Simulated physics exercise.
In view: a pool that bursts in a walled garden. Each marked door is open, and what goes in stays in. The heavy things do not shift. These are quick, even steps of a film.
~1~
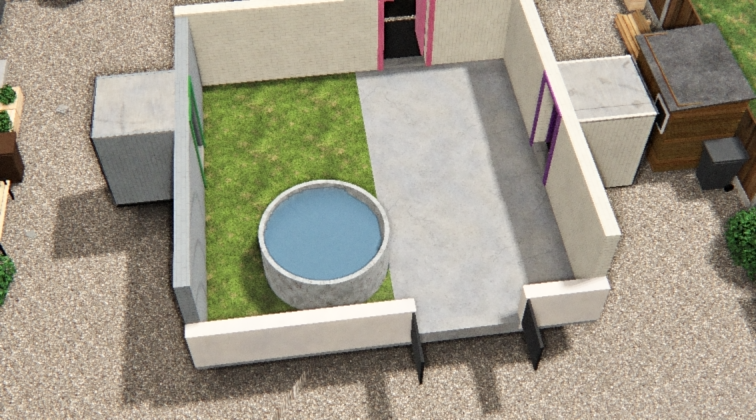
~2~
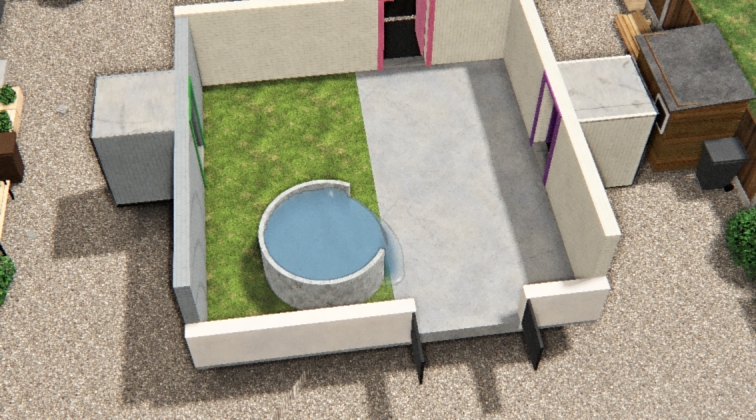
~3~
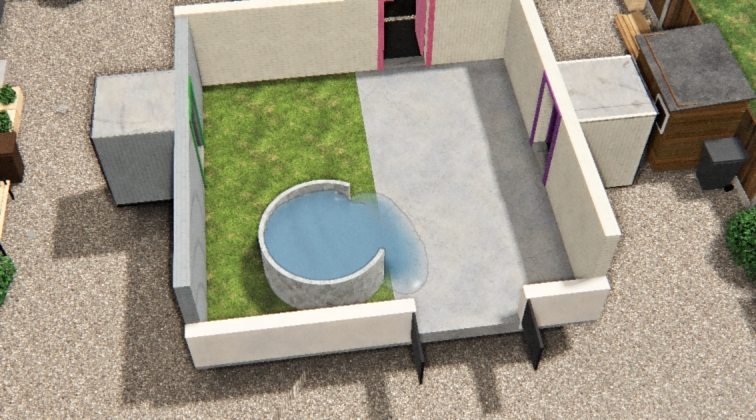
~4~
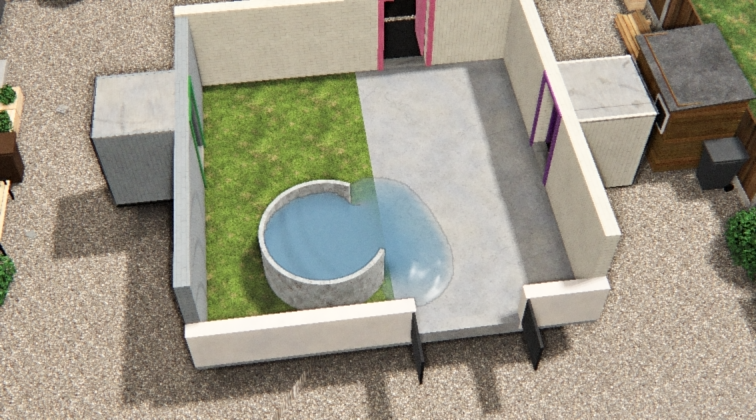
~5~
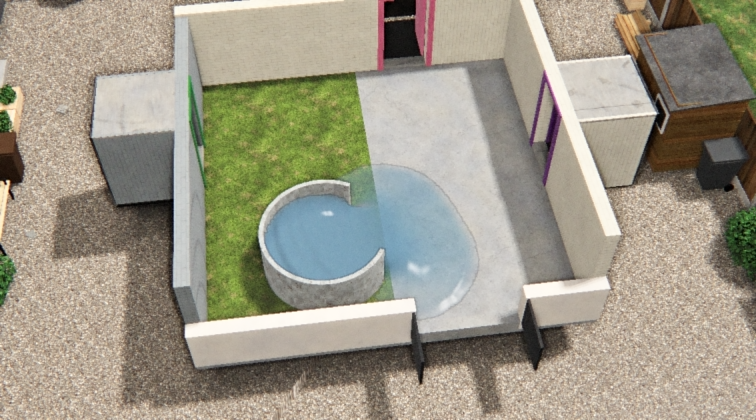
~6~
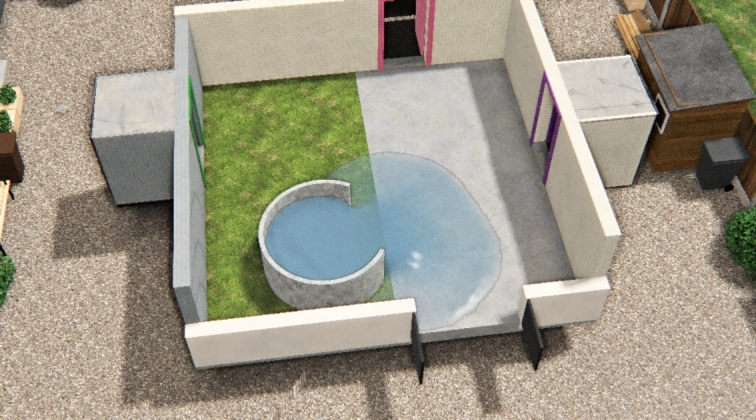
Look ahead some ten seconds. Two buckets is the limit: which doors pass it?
In the end: The purple door takes more than that; the green door stays under that; the pink door takes more than that.
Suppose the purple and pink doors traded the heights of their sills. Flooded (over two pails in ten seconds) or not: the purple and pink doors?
My reading: Purple door is over, pink door stays under.
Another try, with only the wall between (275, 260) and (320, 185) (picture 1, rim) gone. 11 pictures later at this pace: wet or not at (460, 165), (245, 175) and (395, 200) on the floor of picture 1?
As listed: Dry, wet, free of water.
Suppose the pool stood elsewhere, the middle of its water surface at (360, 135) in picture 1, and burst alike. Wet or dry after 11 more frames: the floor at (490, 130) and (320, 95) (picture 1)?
In turn: Covered, not flooded.
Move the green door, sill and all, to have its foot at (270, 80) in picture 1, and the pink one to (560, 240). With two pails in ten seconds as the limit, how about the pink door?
Then: Pink goes over.
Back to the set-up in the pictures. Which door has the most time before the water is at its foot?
The green-painted one.
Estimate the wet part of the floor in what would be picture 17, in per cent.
Roughly 55 per cent.
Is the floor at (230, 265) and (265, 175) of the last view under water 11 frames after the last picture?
As listed: Free of water, free of water.
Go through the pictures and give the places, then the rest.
The first frame shows the round tank at (324, 233) is whole and still.
In the second frame, water pours out at (380, 232) and has run to a hidden place.
In the third frame, water pours out at (380, 234) and has run to (415, 288).
In the fourth frame, the front is at a hidden place, out from the gap at (380, 236).
In the fifth frame, water pours out at (380, 236) and has run to (392, 167).
In the sixth frame, the front is at (493, 279), out from the gap at (380, 236).
A moment on, water covers 45 % of the floor; the purple door wet at the sill, nothing in, the green door not reached, the pink door not reached.
Next, water covers 55 % of the floor; the purple door over two buckets in, the green door not reached, the pink door wet at the sill, nothing in.
Then, water covers 60 % of the floor; the purple door far over two buckets in, the green door not reached, the pink door under two buckets in.
Later, water covers 80 % of the floor; the purple door far over two buckets in, the green door not reached, the pink door over two buckets in.
In the end, water covers 95 % of the floor; the purple door far over two buckets in, the green door wet at the sill, nothing in, the pink door over two buckets in.
